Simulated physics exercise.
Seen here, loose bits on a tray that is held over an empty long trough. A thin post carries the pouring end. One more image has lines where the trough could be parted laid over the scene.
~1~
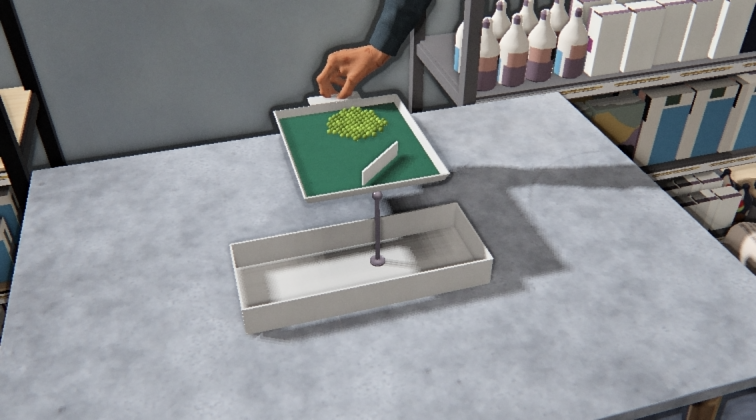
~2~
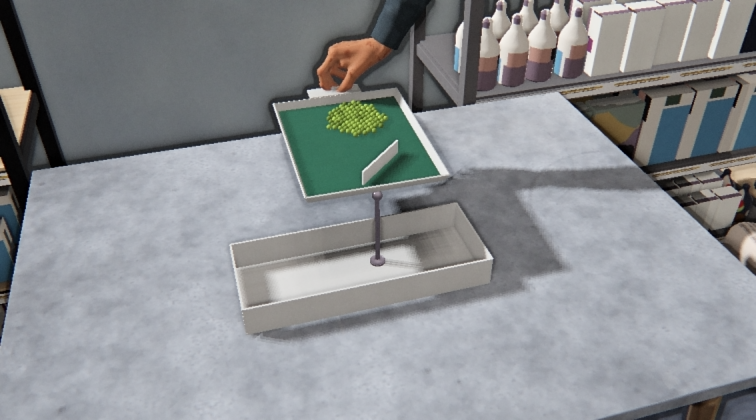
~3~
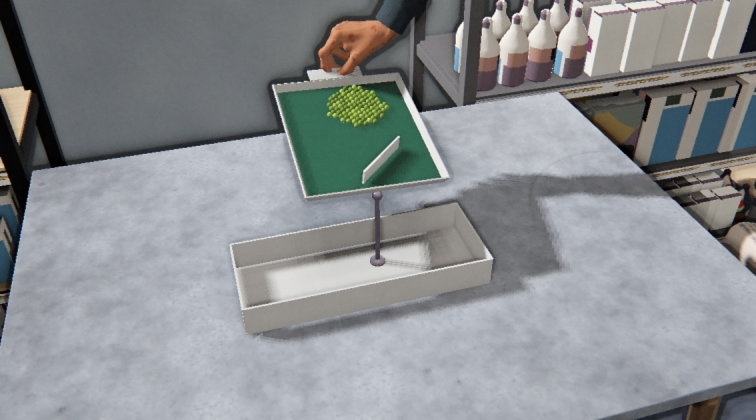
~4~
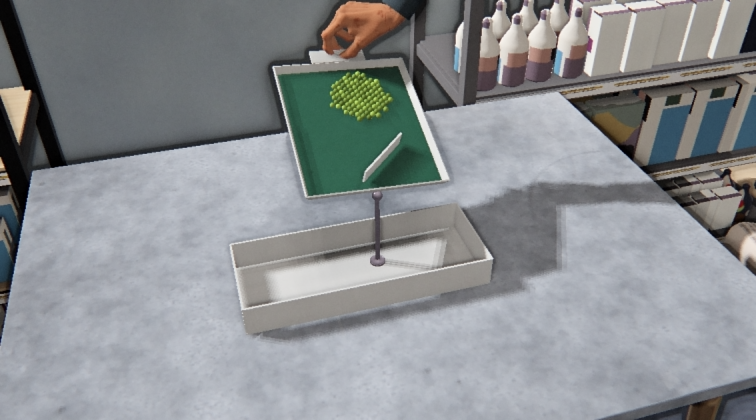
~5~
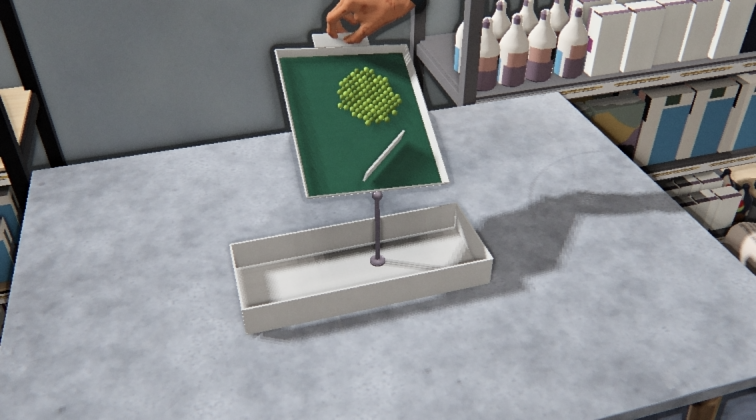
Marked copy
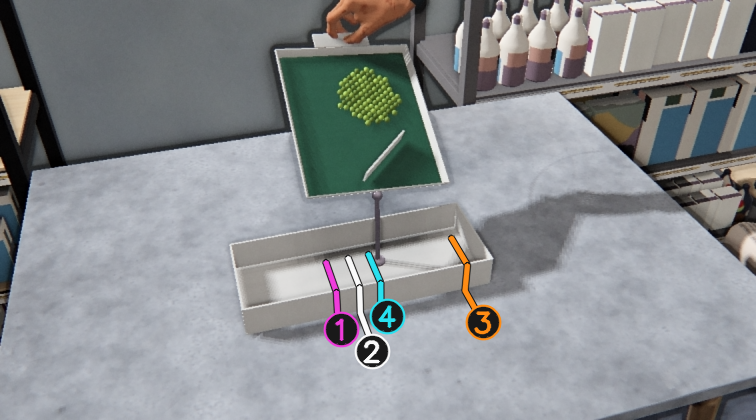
A hand at the top lifts the far edge of a white-rimmed green tray, steadily tilting it toward the viewer, while a cluster of small yellow-green balls shifts slightly down and right across its surface. The tray, with a small white fin, sits above an empty off-white trough and a thin dark post on a grey table. Seen from above, shelves of bottles and boxes stand behind, and the camera stays still.
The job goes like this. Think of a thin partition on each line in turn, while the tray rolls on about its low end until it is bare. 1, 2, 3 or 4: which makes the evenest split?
It is 4.
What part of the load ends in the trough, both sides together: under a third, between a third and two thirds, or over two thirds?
About that: Over two thirds.
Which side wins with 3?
The left side.
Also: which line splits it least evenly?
1 it is.
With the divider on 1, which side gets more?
Right.
On the marked copy, line 1 crosses the front rim at (336, 291); line 2 crosses the front rim at (359, 286); line 3 crosses the front rim at (466, 264); line 4 crosses the front rim at (380, 282).
Choosing 1, of what is caught, none on the left of the divider, all on the right.
Choosing 2, of what is caught, a small part on the left of the divider, most on the right.
Choosing 3, of what is caught, most on the left of the divider, a small part on the right.
Choosing 4, of what is caught, about a third on the left of the divider, about two thirds on the right.
